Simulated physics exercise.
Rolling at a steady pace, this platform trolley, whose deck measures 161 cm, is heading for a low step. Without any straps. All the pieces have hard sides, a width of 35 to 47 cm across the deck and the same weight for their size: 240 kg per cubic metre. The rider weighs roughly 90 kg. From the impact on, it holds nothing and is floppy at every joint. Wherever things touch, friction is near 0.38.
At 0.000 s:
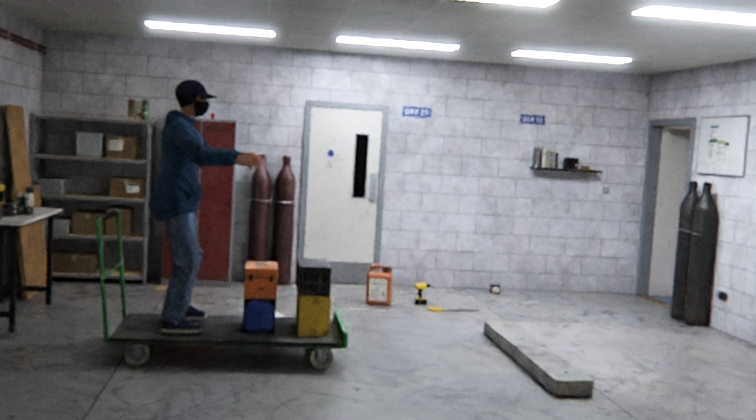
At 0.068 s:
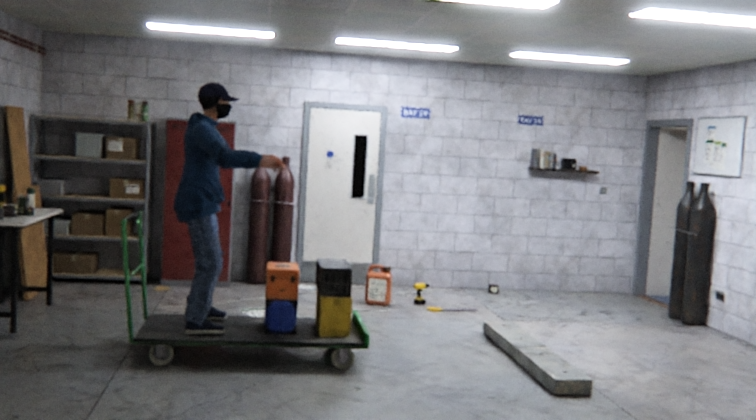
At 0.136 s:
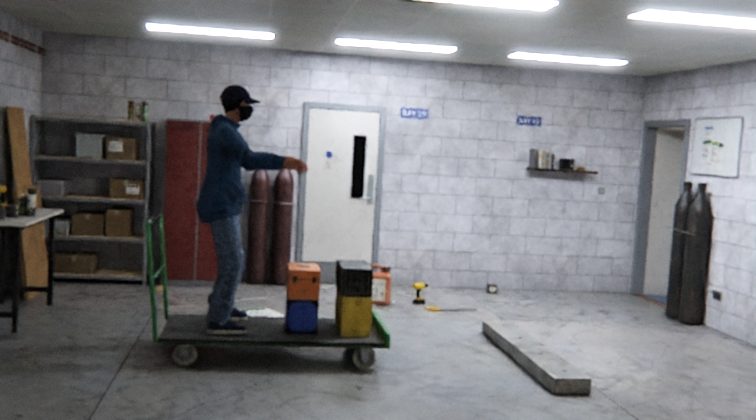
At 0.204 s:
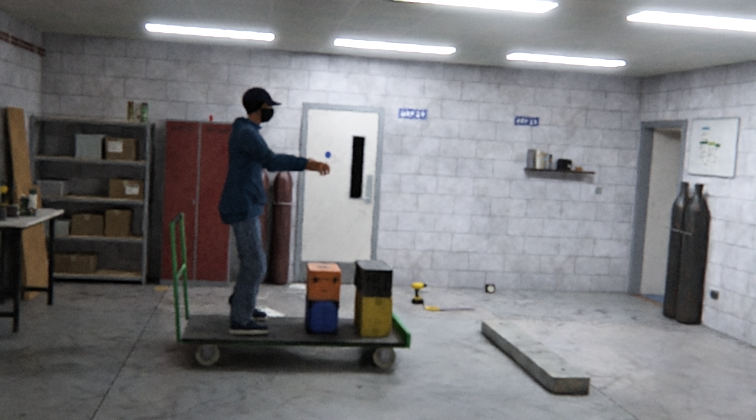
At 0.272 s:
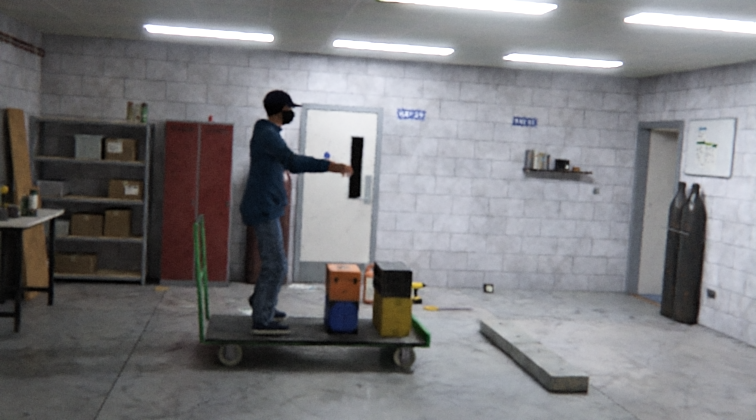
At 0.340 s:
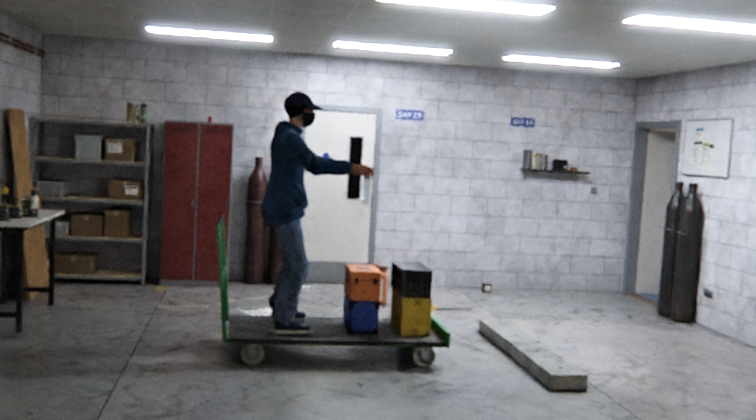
The video shows a person in a dark cap, mask and blue jacket standing on a green-framed platform trolley, one arm extended forward, as it rolls steadily right across a workshop floor carrying stacked orange, blue, black and yellow boxes.
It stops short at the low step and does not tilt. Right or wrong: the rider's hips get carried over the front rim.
Wrong.
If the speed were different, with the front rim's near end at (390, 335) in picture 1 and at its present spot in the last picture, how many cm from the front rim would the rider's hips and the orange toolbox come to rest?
The hips would end 80 cm behind the front rim, and the orange item 40 cm behind it.
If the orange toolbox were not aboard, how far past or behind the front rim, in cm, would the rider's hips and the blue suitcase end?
In that case hips 20 behind, blue 40 behind.
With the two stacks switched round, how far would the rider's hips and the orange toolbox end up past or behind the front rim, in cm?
Hips 30 behind, orange 100 past.
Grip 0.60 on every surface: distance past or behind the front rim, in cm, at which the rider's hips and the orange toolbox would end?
Then hips 50 behind, orange 20 behind.
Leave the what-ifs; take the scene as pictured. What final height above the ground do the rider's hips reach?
The hips come to rest about 60 cm above the ground.
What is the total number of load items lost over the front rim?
1.
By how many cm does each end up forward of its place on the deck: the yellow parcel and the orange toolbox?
Ahead by: Yellow 10, orange 50 (cm).
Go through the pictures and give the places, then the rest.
In the first frame, hips (175, 201), orange toolbox (261, 280), rim corner (345, 343); 146 cm short of the stop.
In the second frame, hips (197, 203), orange toolbox (282, 281), rim corner (367, 344); 131 cm short of the stop.
In the third frame, hips (220, 204), orange toolbox (303, 281), rim corner (388, 343); 116 cm short of the stop.
In the fourth frame, hips (241, 205), orange toolbox (323, 282), rim corner (409, 343); 101 cm short of the stop.
In the fifth frame, hips (262, 207), orange toolbox (343, 282), rim corner (428, 343); 85 cm short of the stop.
In the sixth frame, hips (283, 208), orange toolbox (362, 283), rim corner (448, 342); 70 cm short of the stop. Speed about 2.2 m/s.
The wheels strike at 0.66 s.
After 0.91 s the rider's hips are 72 cm behind the rim, near (441, 248) in the last picture's view.
After 1.21 s the rider's hips are 43 cm behind the rim, near (474, 276) in the last picture's view.
After 1.66 s the rider's hips are 36 cm behind the rim, near (483, 278) in the last picture's view.
At rest, 3.2 s, past the rim, black crate; behind it, yellow parcel, orange toolbox, blue suitcase and the rider's hips.
